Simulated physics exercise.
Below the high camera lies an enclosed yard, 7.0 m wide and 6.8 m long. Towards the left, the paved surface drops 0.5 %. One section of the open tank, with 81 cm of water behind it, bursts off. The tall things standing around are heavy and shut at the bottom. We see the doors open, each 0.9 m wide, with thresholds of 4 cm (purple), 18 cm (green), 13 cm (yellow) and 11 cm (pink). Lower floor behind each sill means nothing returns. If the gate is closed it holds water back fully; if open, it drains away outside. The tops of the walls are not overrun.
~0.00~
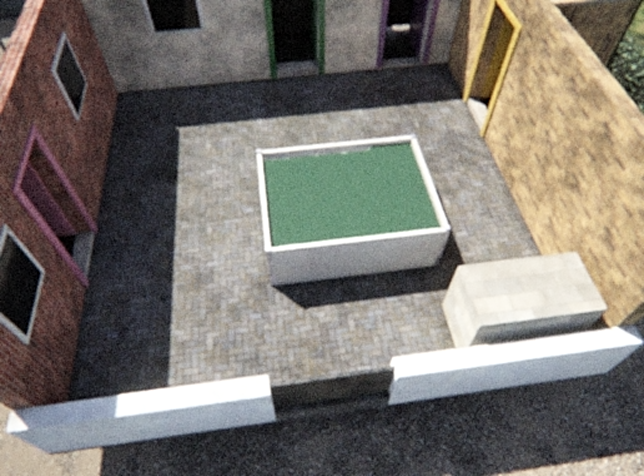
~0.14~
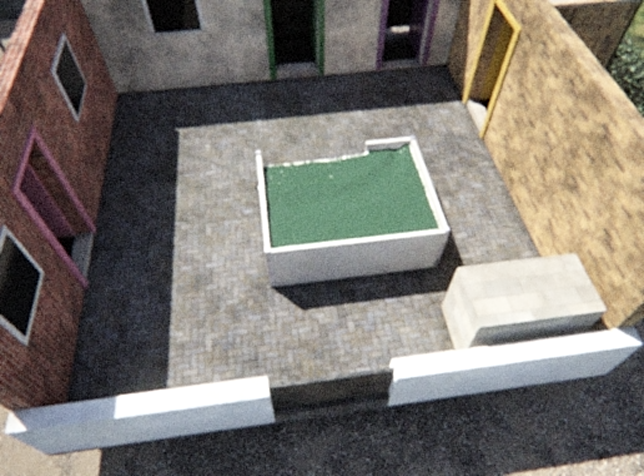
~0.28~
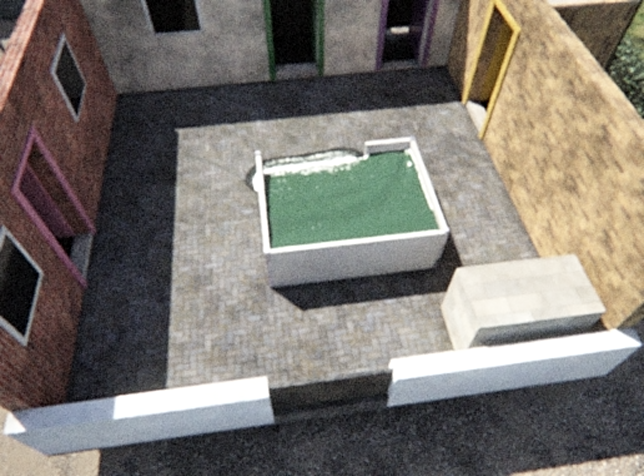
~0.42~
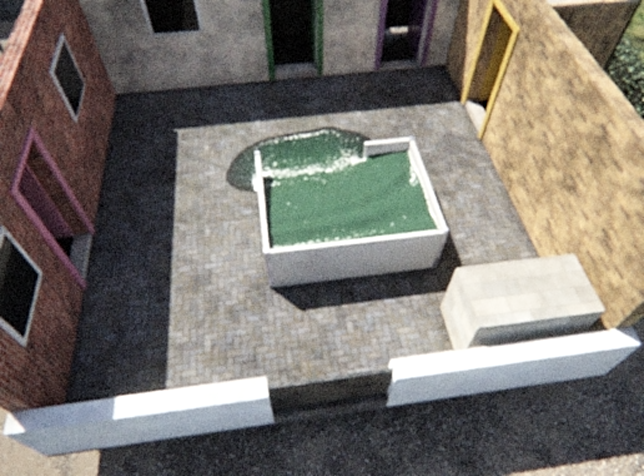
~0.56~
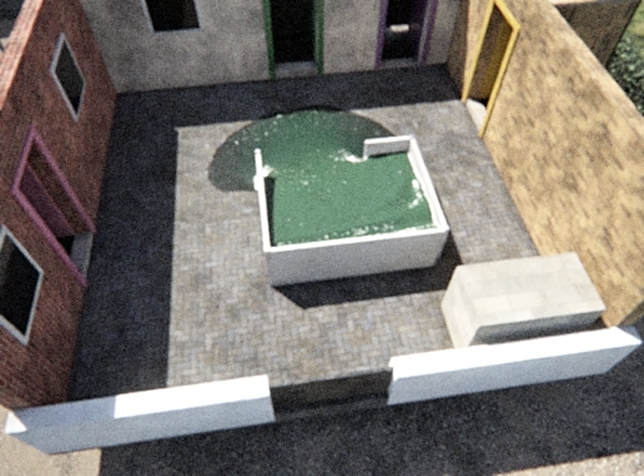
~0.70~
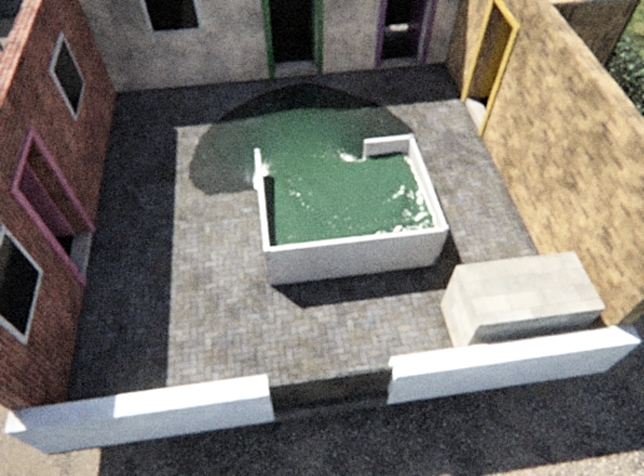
An enclosed paved yard is seen from high above, its camera still, with a red brick wall on the left, a grey wall behind and a tan wall on the right. A white-walled tank of green water stands mid-yard, near a pale block and pink, green, purple and yellow doorways. Part of the tank's far side breaks away, and water pours out, spreading backward and leftward across the paving.
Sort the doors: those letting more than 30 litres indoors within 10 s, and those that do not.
The purple door is among those letting more in; the green door is among those letting more in; the yellow door is among those that do not; the pink door is among those that do not.
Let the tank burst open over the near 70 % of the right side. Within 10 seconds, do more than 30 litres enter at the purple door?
So for purple: Yes.
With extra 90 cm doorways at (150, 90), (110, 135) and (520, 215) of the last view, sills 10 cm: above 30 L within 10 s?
More, more, less.
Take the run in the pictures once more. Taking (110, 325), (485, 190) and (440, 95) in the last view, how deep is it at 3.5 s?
Listed order: 0 / 0 / 13 cm.
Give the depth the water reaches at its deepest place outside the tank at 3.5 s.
Around 33 centimetres deep.
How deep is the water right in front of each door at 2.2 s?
In cm: Purple 13, green 38, yellow 2, pink 0.
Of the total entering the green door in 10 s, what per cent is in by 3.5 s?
Some 95 per cent by then.
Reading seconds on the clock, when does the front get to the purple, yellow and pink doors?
Purple = 1.3 s, yellow = 2.0 s, pink = 3.6 s.
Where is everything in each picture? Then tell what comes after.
In the first frame, the open tank at (347, 192) is whole and still, 81 cm deep.
In the second frame, water pours out on the open tank's far side and has run 0.9 m, to a hidden place; typically 10 cm deep outside, 81 cm at the open tank's back.
In the third frame, water pours out on the open tank's far side and has run 1.2 m, to (251, 178); typically 15 cm deep outside, 81 cm at the open tank's back.
In the fourth frame, the front is at (358, 136), 1.6 m from the gap on the open tank's far side; 3.1 m2 of floor is under water; 75 cm left at the back of the open tank.
In the fifth frame, the front is at (321, 108), 2.1 m from the gap on the open tank's far side; 5.4 m2 of floor is under water; 70 cm left at the back of the open tank.
In the sixth frame, the front is at (310, 86), 2.8 m from the gap on the open tank's far side; 8.1 m2 of floor is under water; 70 cm left at the back of the open tank.
After 1.4 s water covers 35 % of the floor and is deepest (45 cm) near (265, 81); purple door 7 cm at the sill, 0 L in, green door 38 cm at the sill, 88 L in, yellow door not reached, pink door not reached.
After 2.2 s water covers 35 % of the floor and is deepest (62 cm) near (116, 94); purple door 13 cm at the sill, 20 L in, green door 38 cm at the sill, 214 L in, yellow door 2 cm at the sill, 0 L in, pink door not reached.
After 3.5 s water covers 50 % of the floor and is deepest (33 cm) near (125, 99); purple door 9 cm at the sill, 50 L in, green door 23 cm at the sill, 296 L in, yellow door 10 cm at the sill, 0 L in, pink door not reached.
After 6.0 s water covers 90 % of the floor and is deepest (18 cm) near (62, 425); purple door 12 cm at the sill, 112 L in, green door 12 cm at the sill, 304 L in, yellow door 10 cm at the sill, 0 L in, pink door 6 cm at the sill, 0 L in.
After 10.0 s water covers 100 % of the floor and is deepest (16 cm) near (451, 369); purple door 7 cm at the sill, 170 L in, green door 7 cm at the sill, 305 L in, yellow door 6 cm at the sill, 0 L in, pink door 5 cm at the sill, 0 L in.
